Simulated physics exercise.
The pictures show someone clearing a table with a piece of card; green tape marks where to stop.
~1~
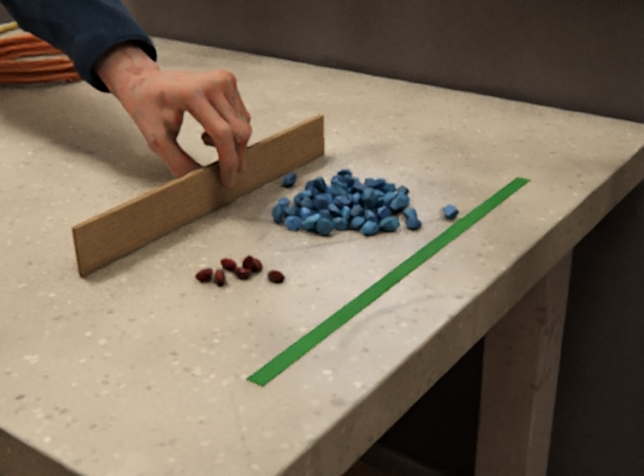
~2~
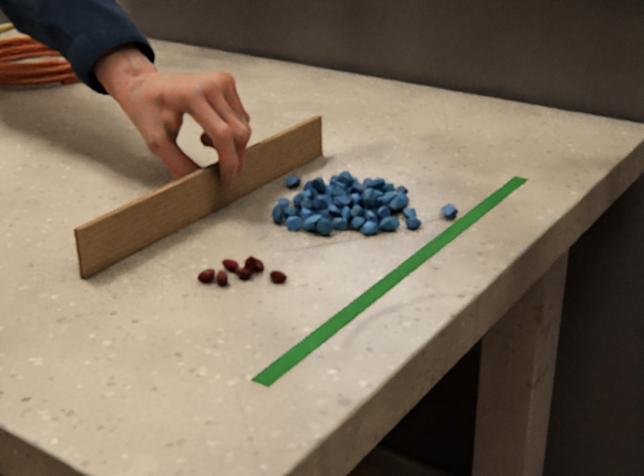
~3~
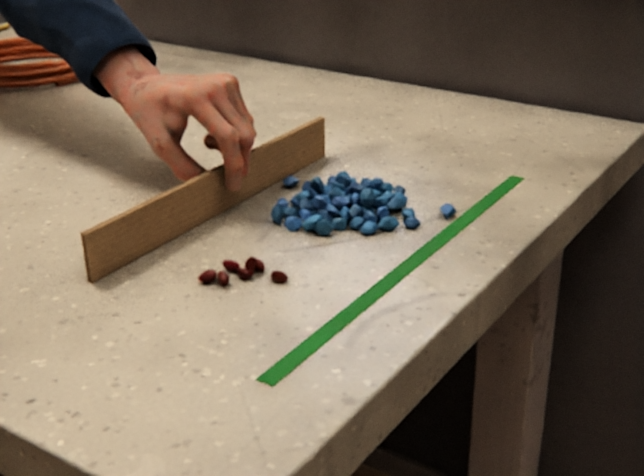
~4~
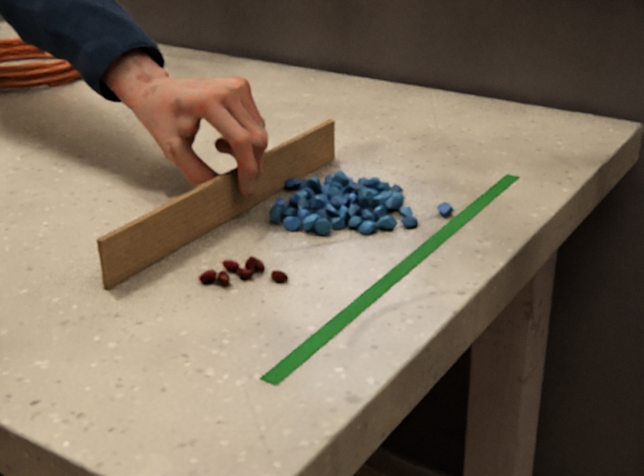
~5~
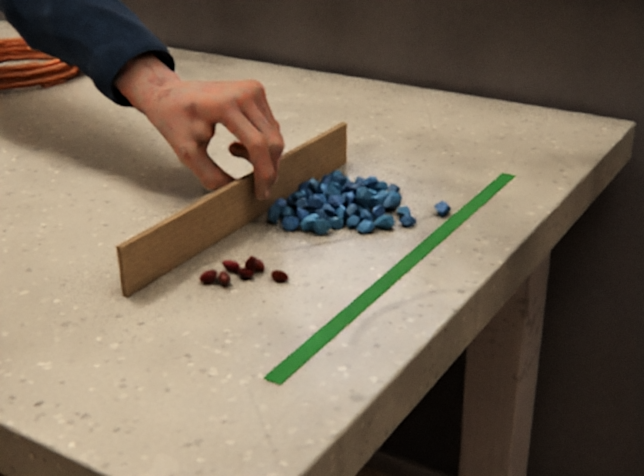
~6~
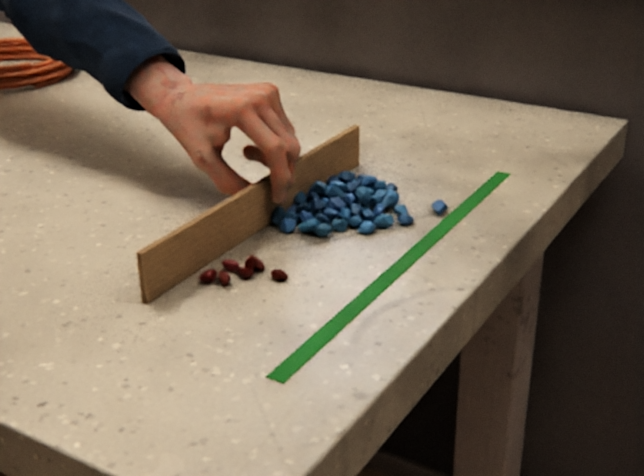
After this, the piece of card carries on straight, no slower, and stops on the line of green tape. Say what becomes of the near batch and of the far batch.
The near batch keeps clear of the drop; the far batch sends some to the floor.
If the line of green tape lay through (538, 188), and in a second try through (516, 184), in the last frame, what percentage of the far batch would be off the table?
First some 90, then 60 per cent.
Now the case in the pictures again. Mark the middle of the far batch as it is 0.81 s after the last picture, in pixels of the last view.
At about (482, 235).
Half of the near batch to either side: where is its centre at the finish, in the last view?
Close to (378, 310).
Then, 0.39 s after the last picture, piece of card still moving, near (342, 196); near batch all on the table, its front near (302, 292); far batch all on the table, its front near (464, 232).
Then, 0.81 s after the last picture, piece of card stopped at the green tape; near batch all on the table, its front near (398, 310); far batch a small part over the edge.
Then, 1.09 s after the last picture, piece of card stopped at the green tape; near batch all on the table, its front near (398, 310); far batch about a third over the edge.
At rest, piece of card stopped at the green tape; near batch all on the table, its front near (398, 310); far batch about a third over the edge.
